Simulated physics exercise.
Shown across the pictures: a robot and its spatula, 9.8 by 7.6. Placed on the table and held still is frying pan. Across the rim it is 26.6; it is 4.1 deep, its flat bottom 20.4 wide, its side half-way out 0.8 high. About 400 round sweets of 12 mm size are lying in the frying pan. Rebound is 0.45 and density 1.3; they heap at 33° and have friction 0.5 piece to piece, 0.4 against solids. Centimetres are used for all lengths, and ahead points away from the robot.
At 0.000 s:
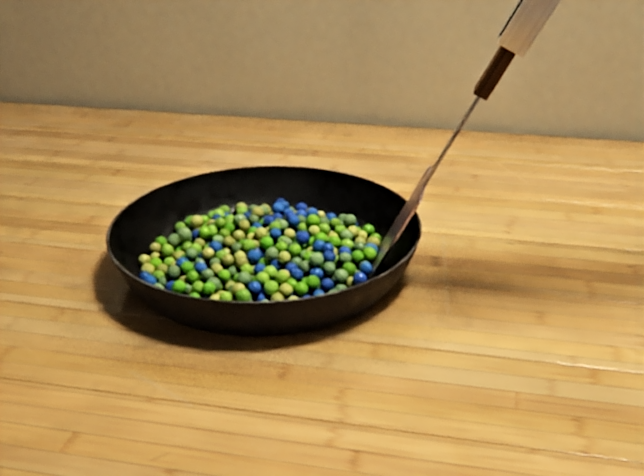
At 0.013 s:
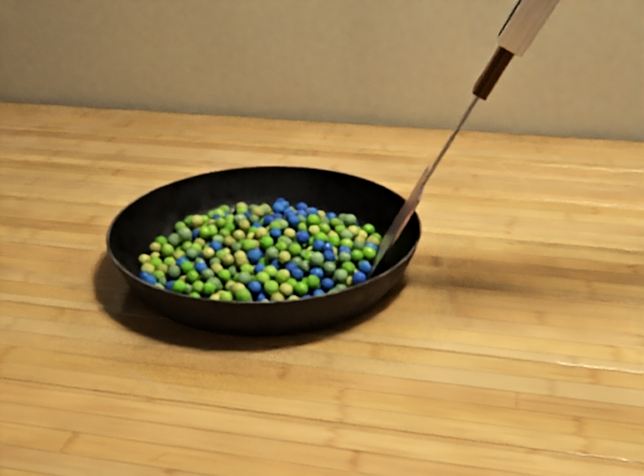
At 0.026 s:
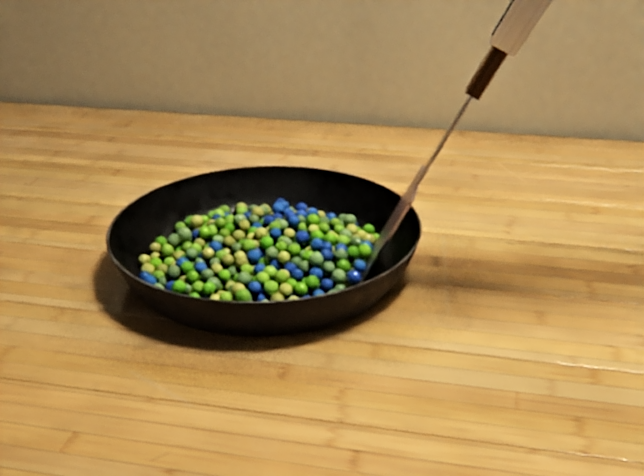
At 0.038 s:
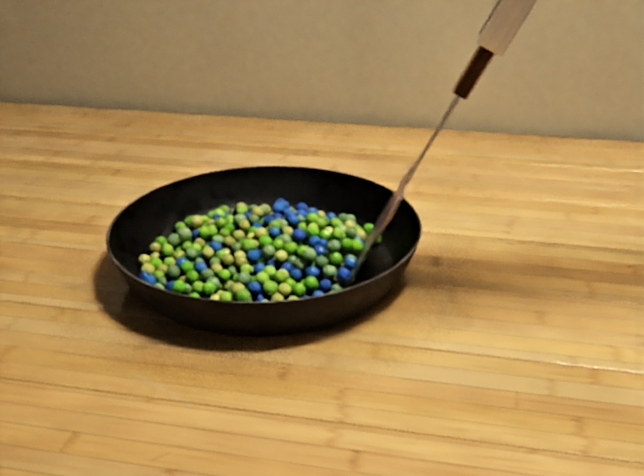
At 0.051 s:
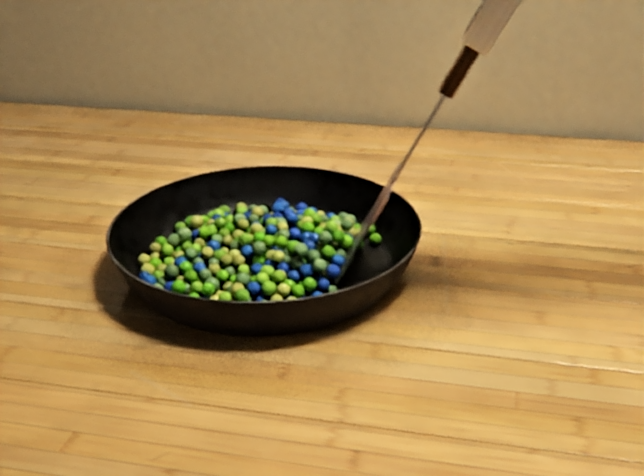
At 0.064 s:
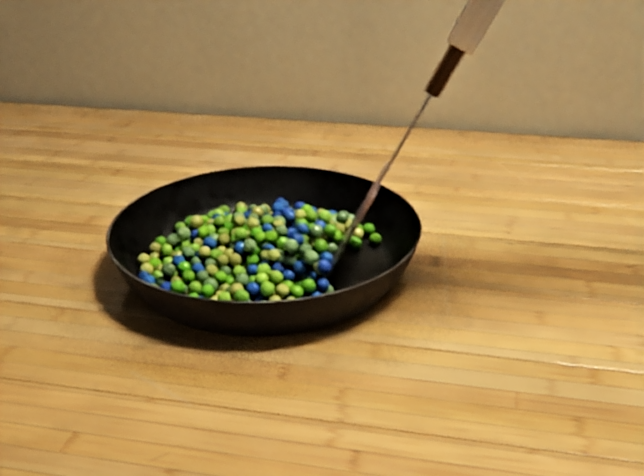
Robot-held spatula sliding slowly left through blue and green round sweets in a still black frying pan on a wooden table.
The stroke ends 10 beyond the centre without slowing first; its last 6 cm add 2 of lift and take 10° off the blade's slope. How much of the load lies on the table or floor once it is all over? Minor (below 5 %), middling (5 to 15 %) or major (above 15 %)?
Major.
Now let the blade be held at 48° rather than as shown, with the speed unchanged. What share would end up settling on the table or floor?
15 %.
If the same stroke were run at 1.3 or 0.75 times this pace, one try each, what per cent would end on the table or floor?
Estimates in order: 25 per cent, 10 per cent.
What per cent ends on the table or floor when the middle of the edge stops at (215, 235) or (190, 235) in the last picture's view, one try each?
I'd say roughly 0 per cent, then roughly 5 per cent.
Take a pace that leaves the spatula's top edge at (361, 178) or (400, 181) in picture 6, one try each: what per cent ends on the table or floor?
First try about 25 %, second try about 10 %.
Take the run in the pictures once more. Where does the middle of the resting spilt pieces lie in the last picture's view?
Around (32, 252).
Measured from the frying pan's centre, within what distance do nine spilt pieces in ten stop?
That works out to near 35 cm.
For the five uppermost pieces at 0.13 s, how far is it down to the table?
About 6 centimetres.
After 0.13 s, sloping 63°, highest piece 7 above the table; 405 in the frying pan.
After 0.20 s, sloping 60°, highest piece 7 above the table; 405 in the frying pan.
After 0.43 s, sloping 53°, highest piece 12 above the table; 326 in the frying pan, 49 on the table or floor, 30 on the blade or in flight.
After 1.48 s, sloping 53°, highest piece 5 above the table; 323 in the frying pan, 82 on the table or floor.
In the end, 323 in the frying pan, 82 on the table or floor. That is 20 % on the table or floor.
